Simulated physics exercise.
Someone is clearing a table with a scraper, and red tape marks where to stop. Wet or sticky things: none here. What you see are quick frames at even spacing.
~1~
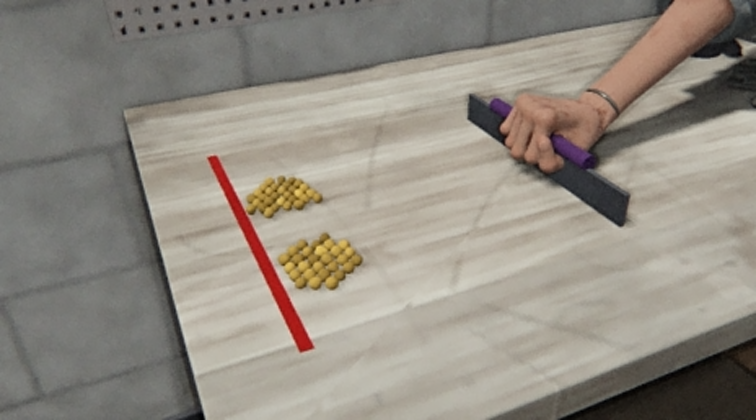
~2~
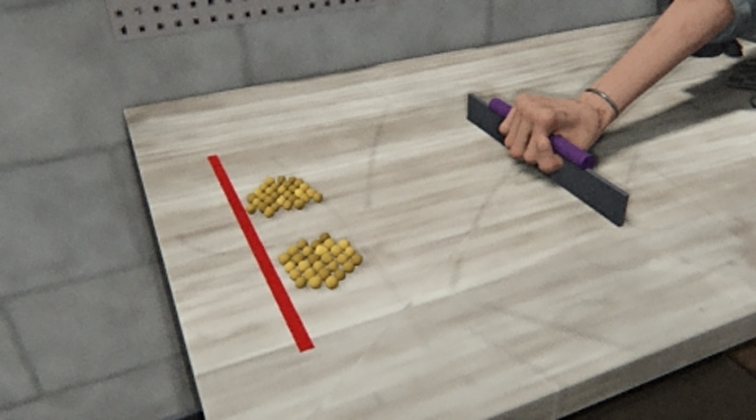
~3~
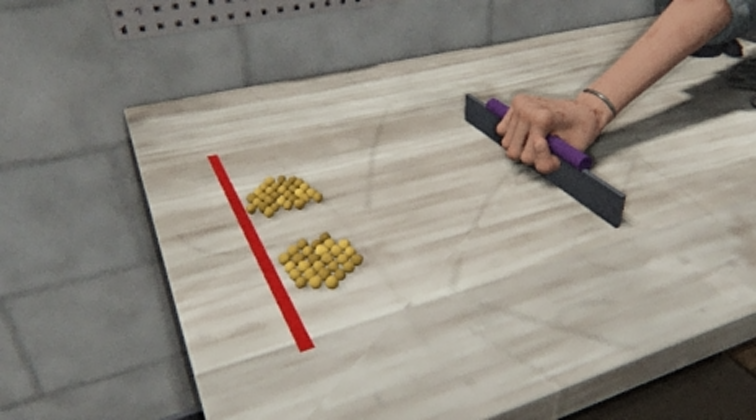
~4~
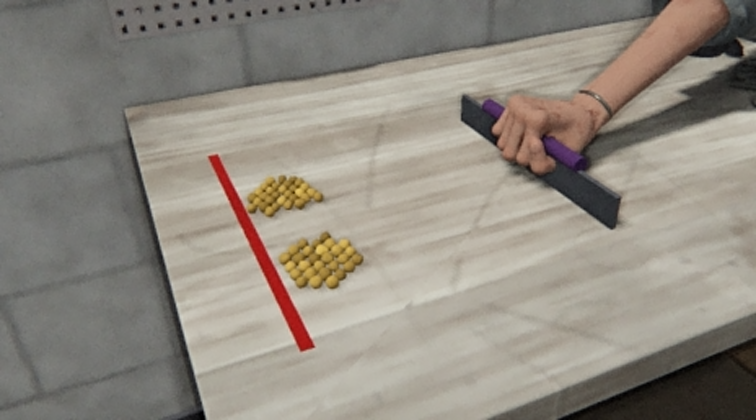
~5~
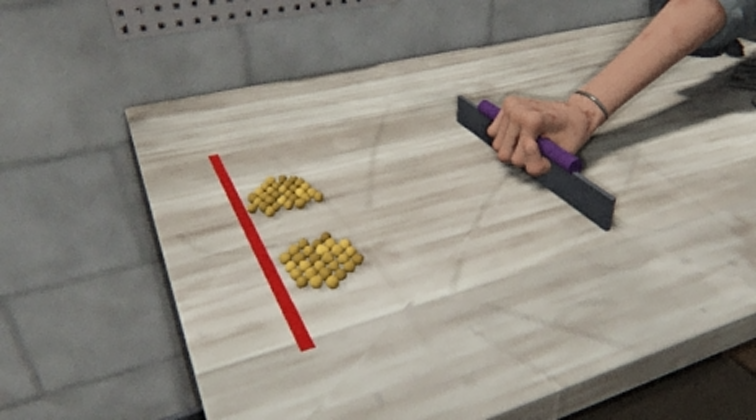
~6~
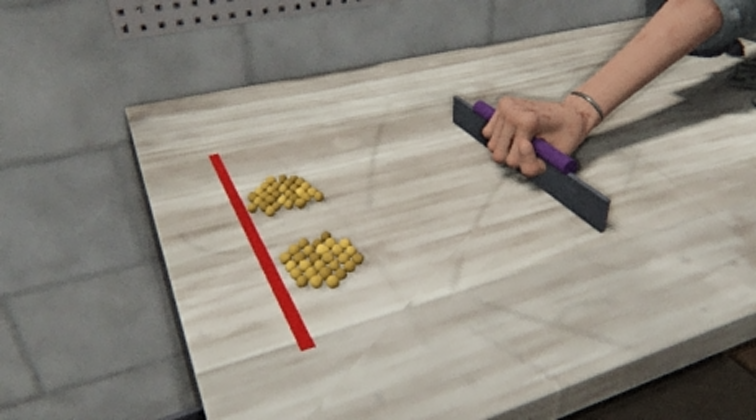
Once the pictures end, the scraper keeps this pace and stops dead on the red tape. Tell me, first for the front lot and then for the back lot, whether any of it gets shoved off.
Front lot: None of it goes off; back lot: None of it goes off.
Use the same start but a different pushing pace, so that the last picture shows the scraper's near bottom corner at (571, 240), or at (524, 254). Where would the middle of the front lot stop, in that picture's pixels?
Lab note: Centre at rest close to (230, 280), then close to (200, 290).
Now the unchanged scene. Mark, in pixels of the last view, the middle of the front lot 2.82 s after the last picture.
Centre: About (247, 281).
Then, 1.40 s after the last picture, scraper still moving, near (389, 170); front lot all on the table, its front near (286, 258); back lot all on the table, its front near (252, 208).
Then, 2.82 s after the last picture, scraper stopped at the red tape; front lot all on the table, its front near (224, 291); back lot all on the table, its front near (177, 219).
At rest, scraper stopped at the red tape; front lot all on the table, its front near (223, 291); back lot all on the table, its front near (175, 219).
